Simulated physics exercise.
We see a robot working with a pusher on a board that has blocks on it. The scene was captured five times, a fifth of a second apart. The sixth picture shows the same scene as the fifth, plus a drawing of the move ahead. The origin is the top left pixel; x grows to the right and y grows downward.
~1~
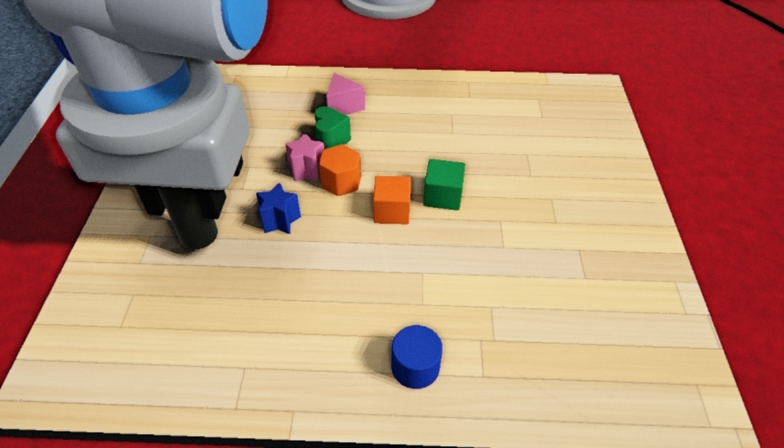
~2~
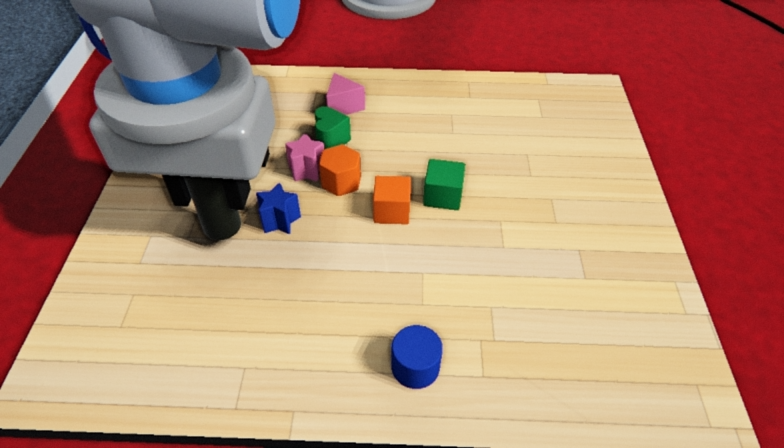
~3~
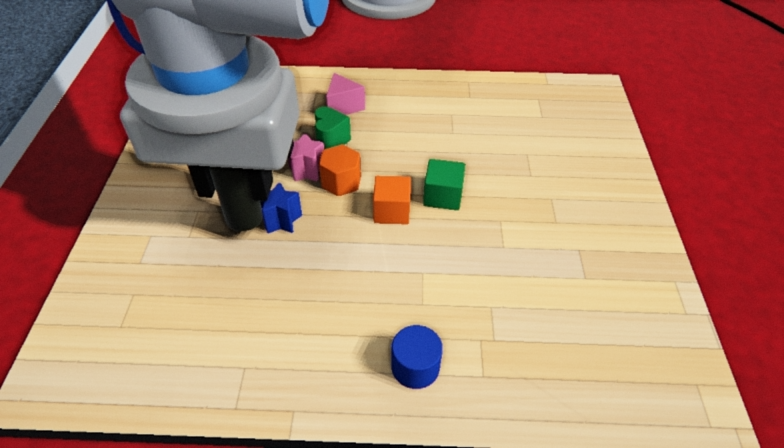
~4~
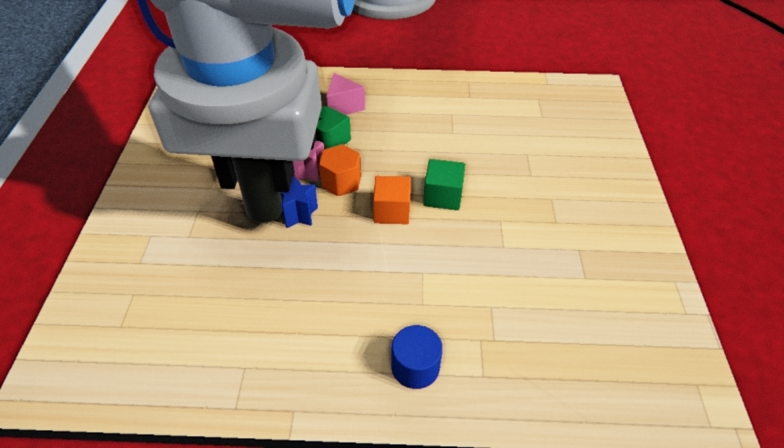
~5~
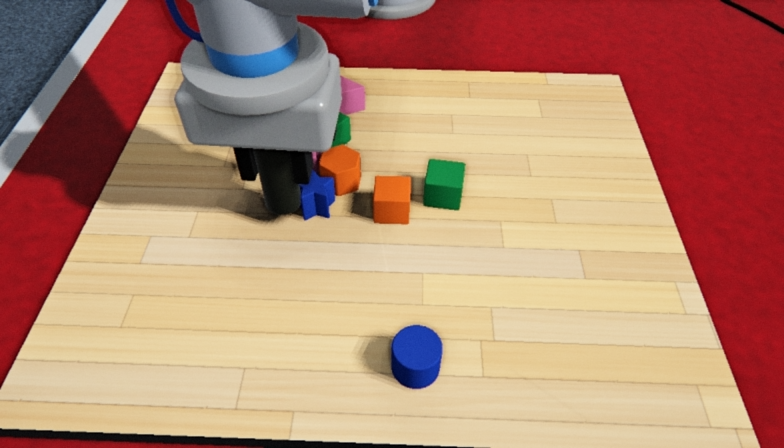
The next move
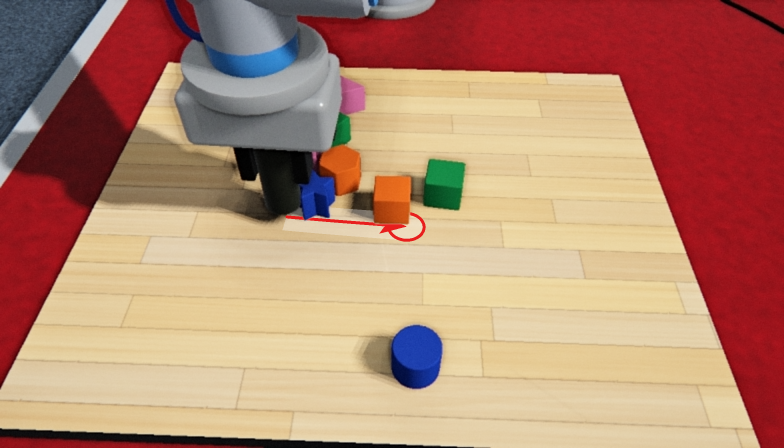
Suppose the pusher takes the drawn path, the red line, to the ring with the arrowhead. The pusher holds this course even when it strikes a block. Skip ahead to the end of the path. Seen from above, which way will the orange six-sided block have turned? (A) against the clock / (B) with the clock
Answer: A.
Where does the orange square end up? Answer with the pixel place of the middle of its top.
About (422, 179).
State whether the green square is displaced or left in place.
That block slides.
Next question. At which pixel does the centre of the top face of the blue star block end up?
I'd guess (364, 177).
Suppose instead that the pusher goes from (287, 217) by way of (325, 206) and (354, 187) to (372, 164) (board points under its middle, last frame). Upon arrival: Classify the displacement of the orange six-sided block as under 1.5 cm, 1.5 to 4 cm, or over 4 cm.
I reckon it covers more than 4 cm.
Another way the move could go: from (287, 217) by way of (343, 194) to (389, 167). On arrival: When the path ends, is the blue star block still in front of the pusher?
Final answer: Yes.
Drawn move, straight from (287, 217) to (406, 227).
What follows on the original path. One third of the way, pusher (326, 207); blue star block (345, 178), turned 30° anticlockwise; orange six-sided block (345, 155).
Two thirds of the way, pusher (367, 210); blue star block (363, 177), turned 70° anticlockwise; orange six-sided block (347, 154), turned 20° anticlockwise; orange square (403, 185).
At the end, pusher (407, 213); blue star block (364, 177), turned 75° anticlockwise; orange six-sided block (347, 154), turned 20° anticlockwise; orange square (422, 179), turned 60° anticlockwise; green square (456, 164), turned 20° clockwise.
